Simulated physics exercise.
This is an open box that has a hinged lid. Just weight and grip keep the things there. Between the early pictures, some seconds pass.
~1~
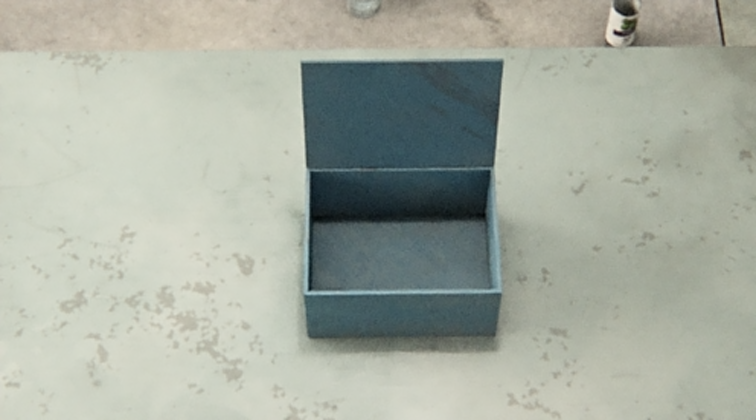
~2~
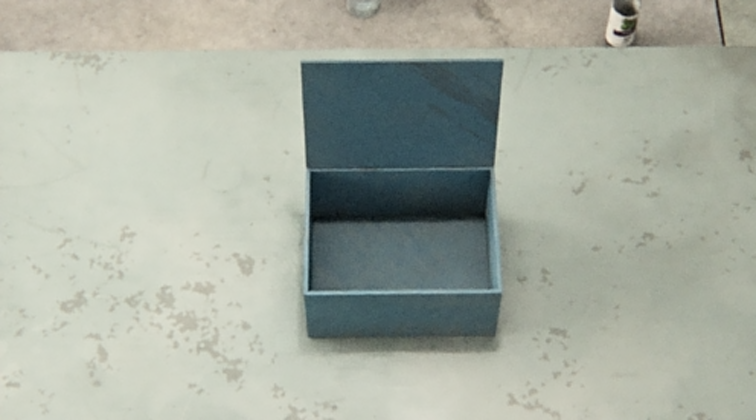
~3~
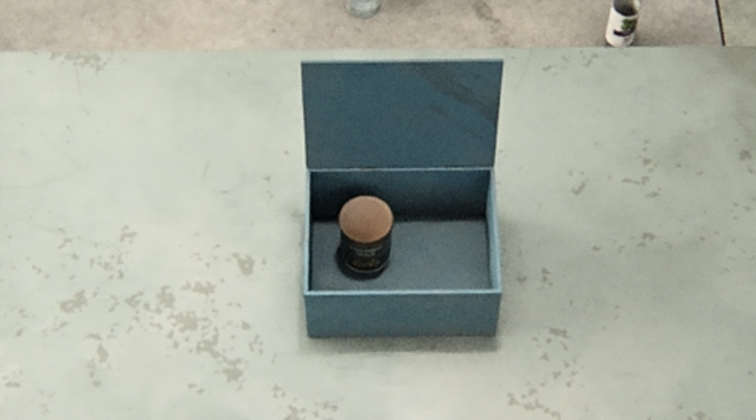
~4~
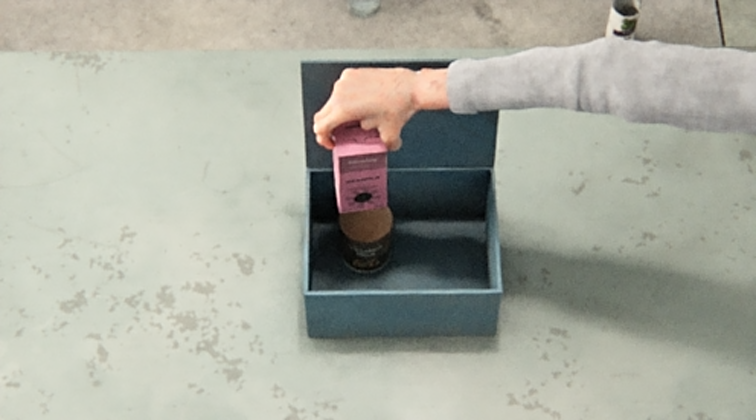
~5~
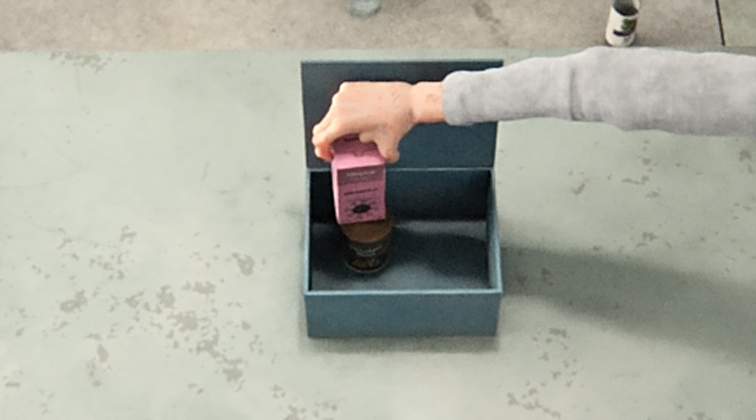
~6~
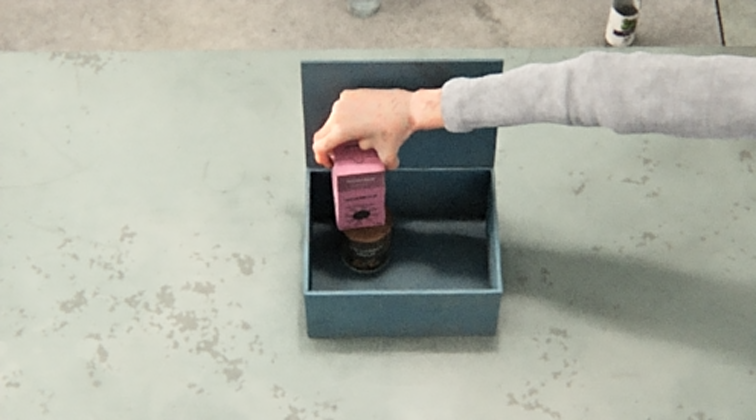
A brown-topped tin appears in an open blue box, then a hand lowers a pink carton in just behind it.
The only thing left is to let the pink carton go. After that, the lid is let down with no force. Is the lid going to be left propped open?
Yes, it stays propped open.
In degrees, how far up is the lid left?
Angle above rim: About 85°.
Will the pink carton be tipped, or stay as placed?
Simply put, it remains unturned.
Then, 1.30 s later than the last frame, lid 84° above the rim.
Then, 3.40 s later than the last frame, lid 81° above the rim.
When it is over, lid 83° above the rim; both as before. End places, in pixels of the last picture, pink carton near (359, 182).
